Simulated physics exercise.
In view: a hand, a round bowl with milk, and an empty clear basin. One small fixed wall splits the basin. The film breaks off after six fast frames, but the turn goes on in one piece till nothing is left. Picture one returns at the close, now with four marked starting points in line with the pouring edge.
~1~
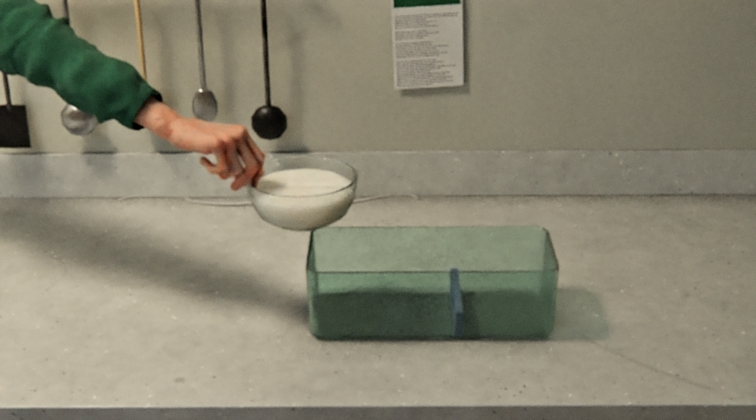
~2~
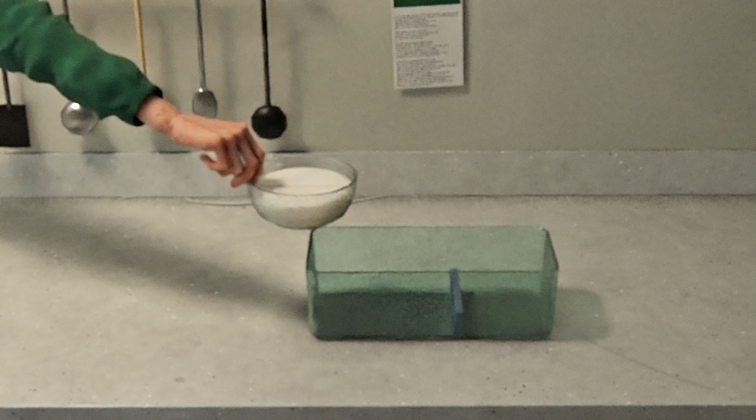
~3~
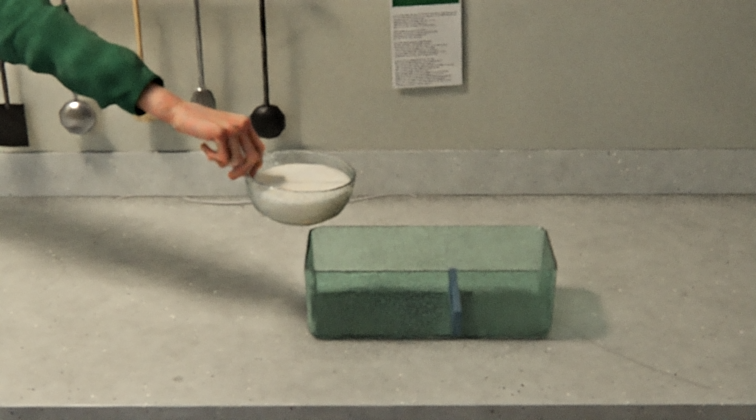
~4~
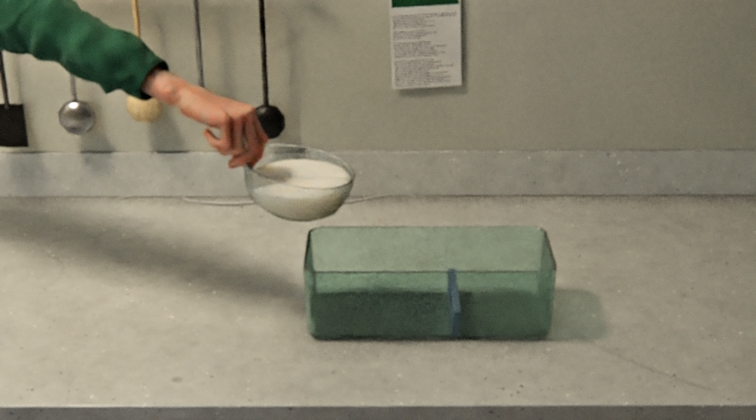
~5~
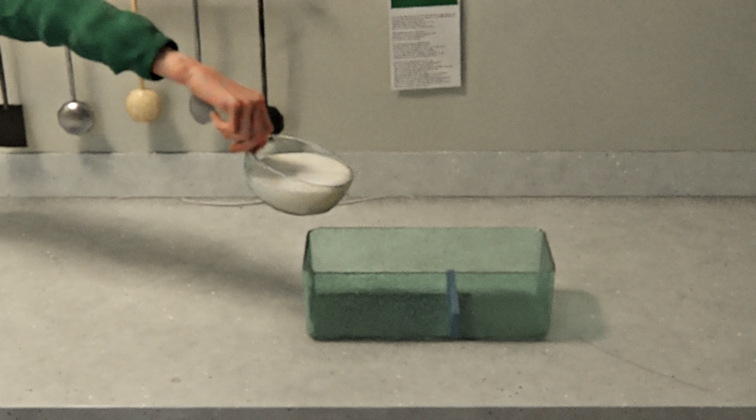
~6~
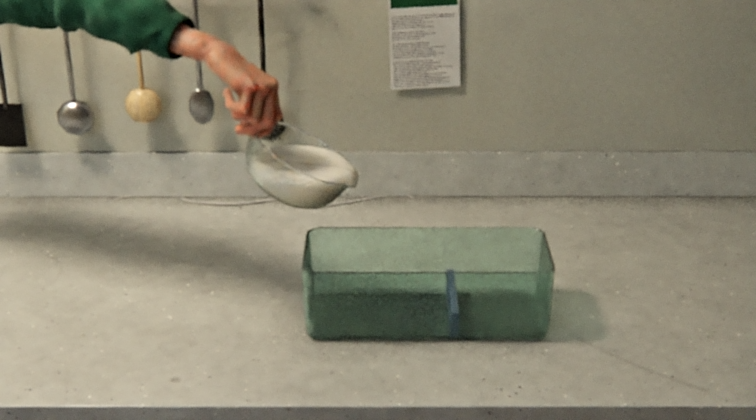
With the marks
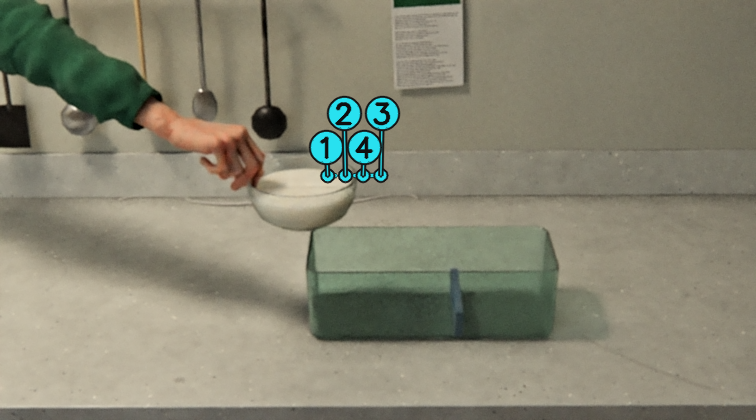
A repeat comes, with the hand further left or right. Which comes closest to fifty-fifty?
Choose 3.
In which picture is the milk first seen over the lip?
In picture 6.
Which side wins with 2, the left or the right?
More ends on the left.
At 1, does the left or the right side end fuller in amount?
More ends on the left.
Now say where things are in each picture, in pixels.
Upright, lip at (355, 175); basin from (311, 335) to (552, 334); top of the wall at (457, 289); nothing has left yet, in the first picture.
Upright, lip at (355, 175); nothing has left yet, in the second picture.
Tipped about 5°, lip at (353, 174); nothing has left yet, in the third picture.
Tipped about 11°, lip at (353, 175); nothing has left yet, in the fourth picture.
Tipped about 19°, lip at (352, 176); nothing has left yet, in the fifth picture.
Tipped about 29°, lip at (351, 175); milk is over the lip, down to (354, 180), in the sixth picture.
In cyan, 1 at (327, 175); 2 at (345, 175); 3 at (380, 175); 4 at (363, 175).
For spot 1, about 87 % ends left of the wall and 11 % right of it.
For spot 2, about 91 % ends left of the wall and 8 % right of it.
For spot 3, about 51 % ends left of the wall and 48 % right of it.
For spot 4, about 87 % ends left of the wall and 11 % right of it.
